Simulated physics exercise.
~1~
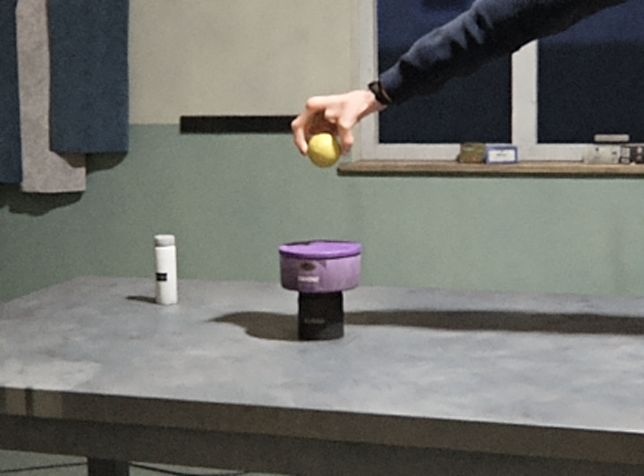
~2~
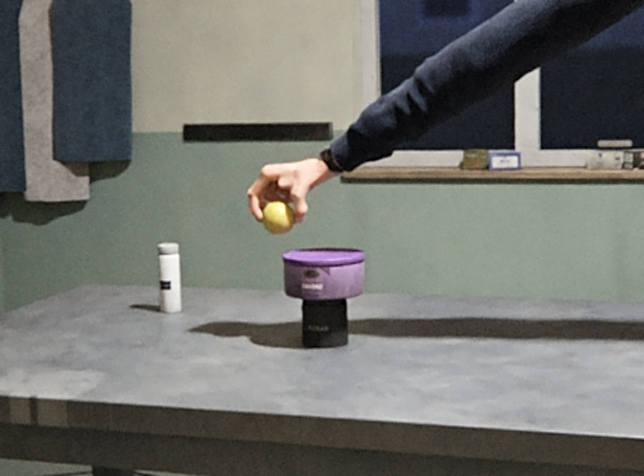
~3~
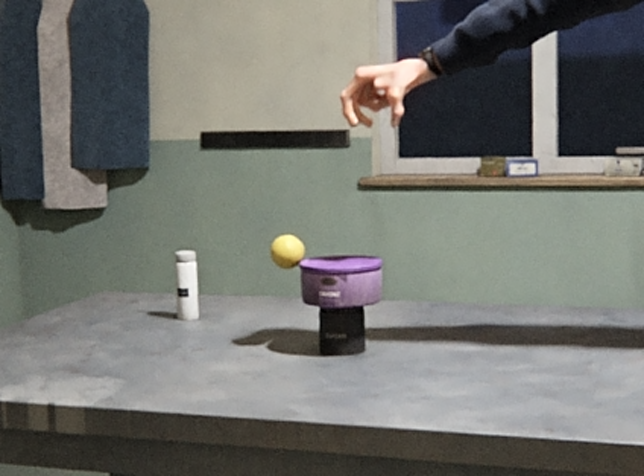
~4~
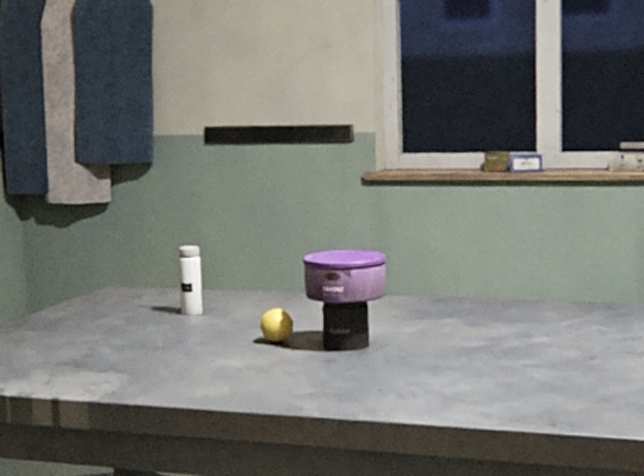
A yellow lemon is held by a hand reaching in from the upper right, above a grey table seen from the front in a slightly swaying view. A purple tub sits on a black jar near the middle, a white shaker stands to the left, and a green and cream wall with a window rises behind. The hand lowers the lemon toward the tub's left side, then lets go and draws back. The lemon slips down past the tub's left edge and ends on the tabletop beside the jar. The tub stays balanced on the jar, and the shaker remains in place.
